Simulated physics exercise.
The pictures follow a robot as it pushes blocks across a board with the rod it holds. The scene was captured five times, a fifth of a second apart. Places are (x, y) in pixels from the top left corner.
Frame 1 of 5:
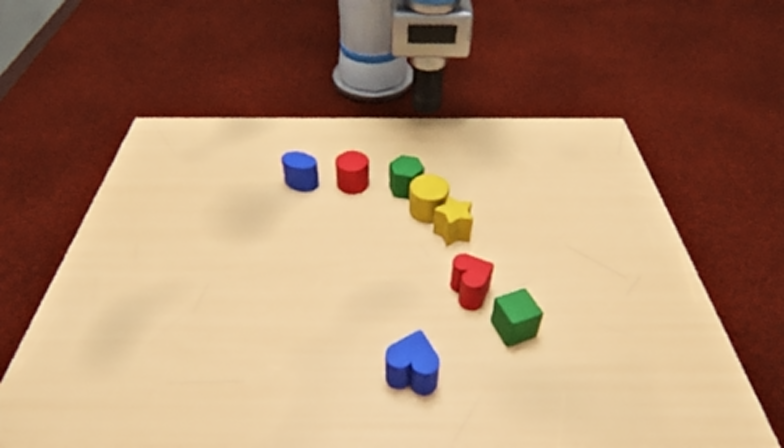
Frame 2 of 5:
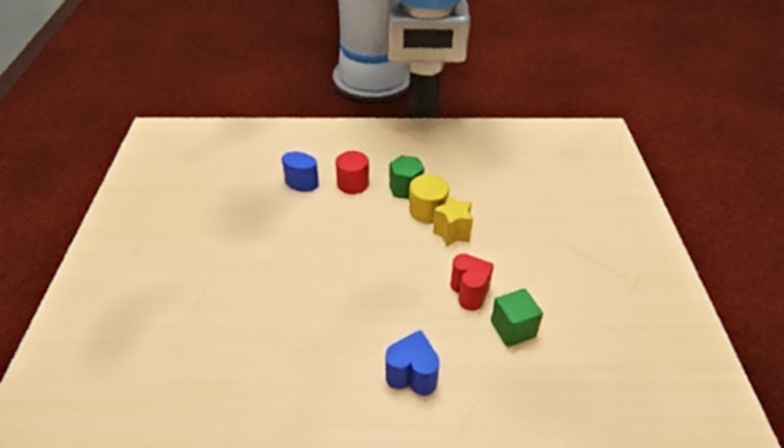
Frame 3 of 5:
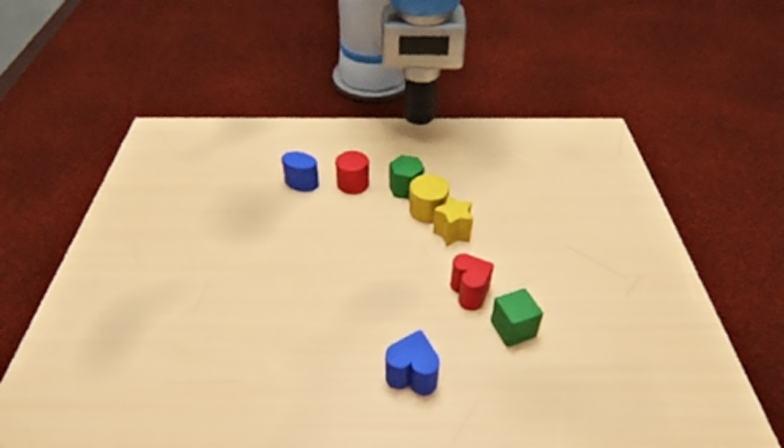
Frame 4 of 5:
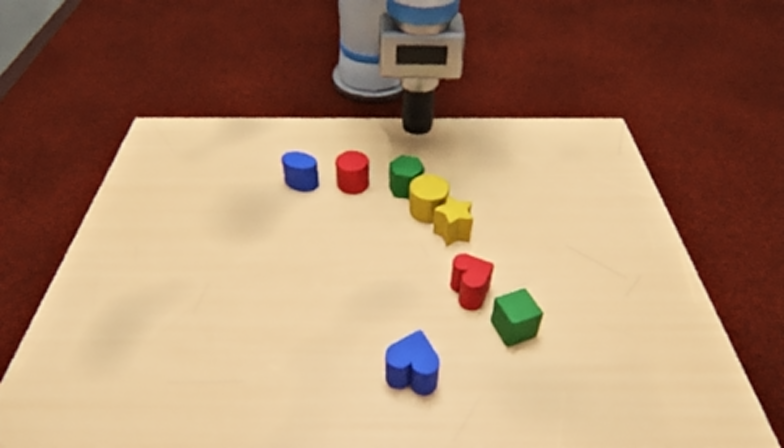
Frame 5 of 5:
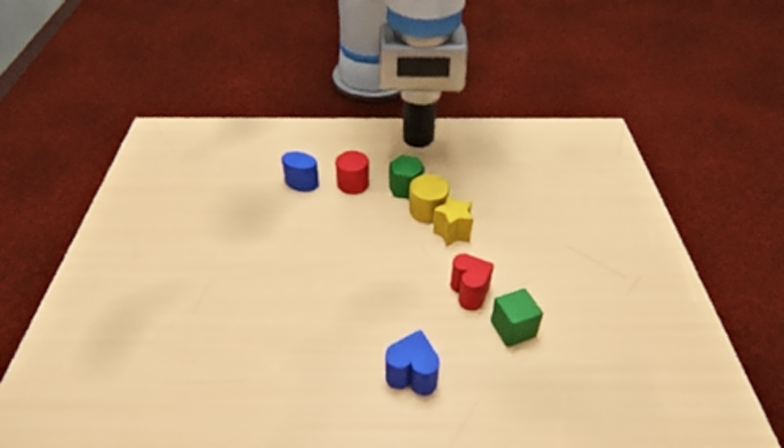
Above a pale tabletop on a dark red floor, a robot arm lowering its black rod slightly beside unmoving coloured blocks.
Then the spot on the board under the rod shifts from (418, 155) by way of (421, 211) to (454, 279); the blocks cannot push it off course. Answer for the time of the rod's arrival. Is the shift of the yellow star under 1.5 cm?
I'd say no.
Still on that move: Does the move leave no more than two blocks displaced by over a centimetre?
Answer: No.
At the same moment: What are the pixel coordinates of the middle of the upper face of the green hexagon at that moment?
At (389, 195).
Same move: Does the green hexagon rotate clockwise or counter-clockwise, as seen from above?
Short answer: Clockwise.
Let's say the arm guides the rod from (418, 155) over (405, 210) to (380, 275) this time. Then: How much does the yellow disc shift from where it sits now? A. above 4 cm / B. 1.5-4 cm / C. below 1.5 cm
A: Above 4 cm.
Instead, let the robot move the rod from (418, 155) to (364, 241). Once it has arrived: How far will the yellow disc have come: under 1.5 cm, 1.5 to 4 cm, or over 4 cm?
The answer will be the middling band, 1.5 to 4 cm.
What follows on the original path. One third of the way, rod at (415, 176); green hexagon at (394, 184), turned 35° clockwise; yellow disc at (431, 194).
Two thirds of the way, rod at (432, 217); green hexagon at (389, 195), turned 65° clockwise; yellow disc at (457, 232); yellow star at (494, 235), turned 30° anticlockwise.
At the end, rod at (456, 263); green hexagon at (389, 195), turned 65° clockwise; yellow disc at (497, 270); yellow star at (513, 244), turned 90° anticlockwise; red heart block at (492, 304), turned 15° clockwise.
